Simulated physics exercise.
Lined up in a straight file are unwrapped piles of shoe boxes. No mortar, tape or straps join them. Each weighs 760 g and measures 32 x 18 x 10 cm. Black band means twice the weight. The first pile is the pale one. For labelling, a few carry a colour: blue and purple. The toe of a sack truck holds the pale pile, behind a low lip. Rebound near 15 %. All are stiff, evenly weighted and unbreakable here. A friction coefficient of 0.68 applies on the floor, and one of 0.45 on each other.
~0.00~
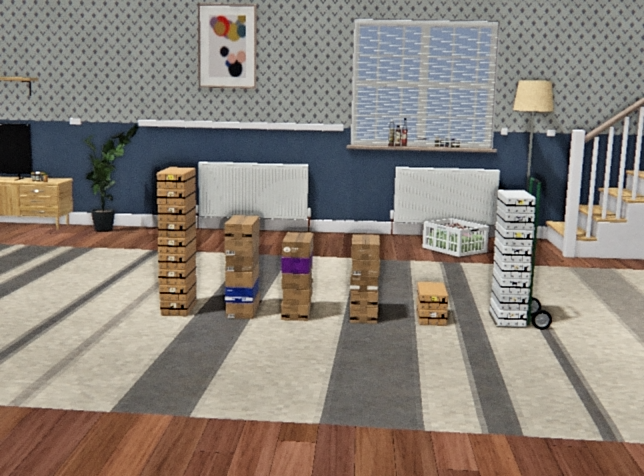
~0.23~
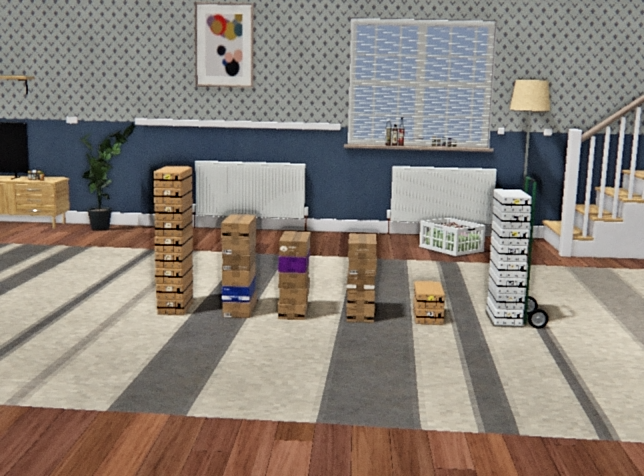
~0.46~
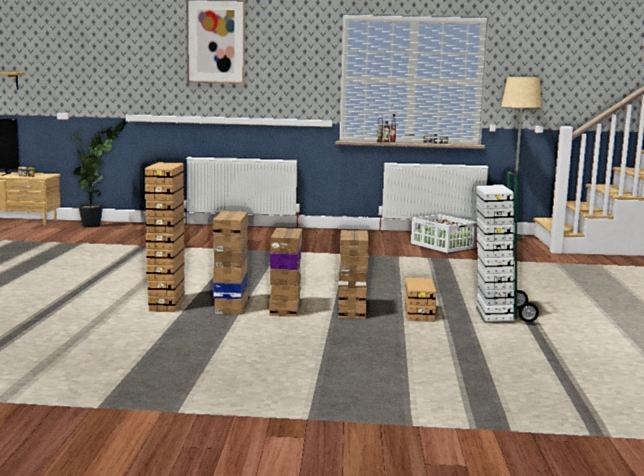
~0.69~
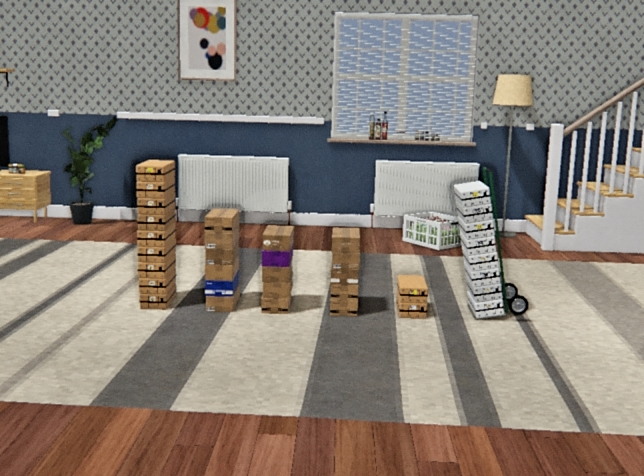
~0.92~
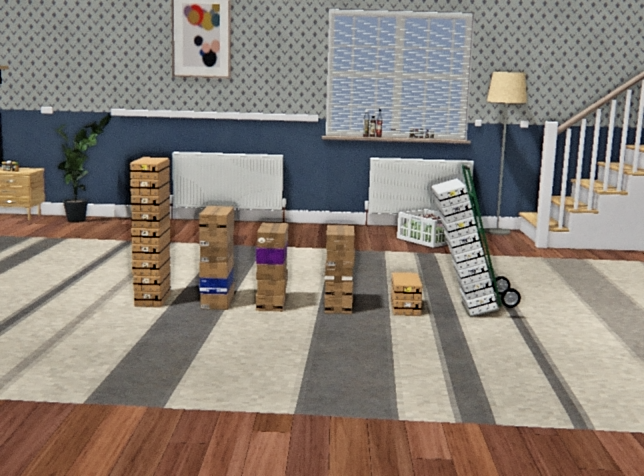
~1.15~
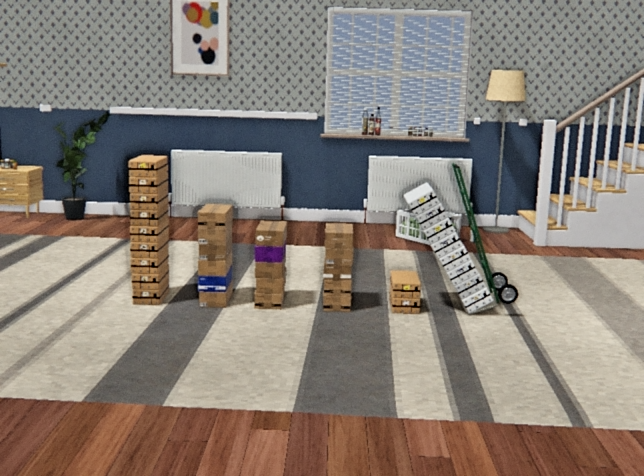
A hand truck holding a tall white stack of boxes tilted left toward a row of brown stacks, and then the upper white boxes leaned further, pulling away from its frame.
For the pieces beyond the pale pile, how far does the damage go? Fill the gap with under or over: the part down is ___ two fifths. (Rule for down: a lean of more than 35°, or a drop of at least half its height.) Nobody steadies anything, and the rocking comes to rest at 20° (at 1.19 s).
The part down is under two fifths.
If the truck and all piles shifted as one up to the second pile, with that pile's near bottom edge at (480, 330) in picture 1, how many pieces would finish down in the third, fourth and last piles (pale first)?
Count of fallen pieces - third: 0; fourth: 0; last: 0.
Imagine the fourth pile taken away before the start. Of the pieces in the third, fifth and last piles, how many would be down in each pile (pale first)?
Pile by pile: Third 4, fifth 0, last 0.
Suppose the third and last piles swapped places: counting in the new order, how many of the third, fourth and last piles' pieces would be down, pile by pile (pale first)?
After the swap, the third pile would have 0 down, the fourth 0 and the last 0.
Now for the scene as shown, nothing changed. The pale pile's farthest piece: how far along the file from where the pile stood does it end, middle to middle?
It ends around 95 cm away.
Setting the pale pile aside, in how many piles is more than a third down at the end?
In total, 1.
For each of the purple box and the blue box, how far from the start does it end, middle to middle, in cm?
Purple: 15 cm, blue: 0 cm.
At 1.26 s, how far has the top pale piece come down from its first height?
Roughly 15 cm.
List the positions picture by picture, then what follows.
In the first picture (each place is the centre of the face we see best; the camera pans a little), truck frame (537, 212) 0° forward; blue box (239, 296); purple box (295, 266); the others all in place.
The second picture shows truck frame (533, 211) 0° forward; purple box (292, 265).
The third picture shows truck frame (516, 206) 4° forward, top of the pale pile leaning 4°; purple box (284, 262); the others all in place.
The fourth picture shows truck frame (494, 201) 11° forward, top of the pale pile leaning 11°; purple box (275, 259); the others all in place.
The fifth picture shows truck frame (475, 197) 17° forward, top of the pale pile leaning 18°; purple box (270, 257); the others all in place.
The sixth picture shows truck frame (467, 196) 20° forward, top of the pale pile leaning 31°; purple box (269, 255); blue box (212, 284); the others all in place.
By 1.26 s, 8 of the pale pile down; none of the 27 other boxes down.
By 1.46 s, 8 of the pale pile down; none of the 27 other boxes down, 3 disturbed.
By 1.80 s, 8 of the pale pile down; 3 of the 27 other boxes down; purple box moved 6 cm.
When it is over (2.8 s), 8 of the pale pile down; 3 of the 27 other boxes down; purple box tilted 27°; blue box unmoved. That is 11 per cent. In pixels of the last frame, middles, purple box near (247, 250), blue box near (216, 278).
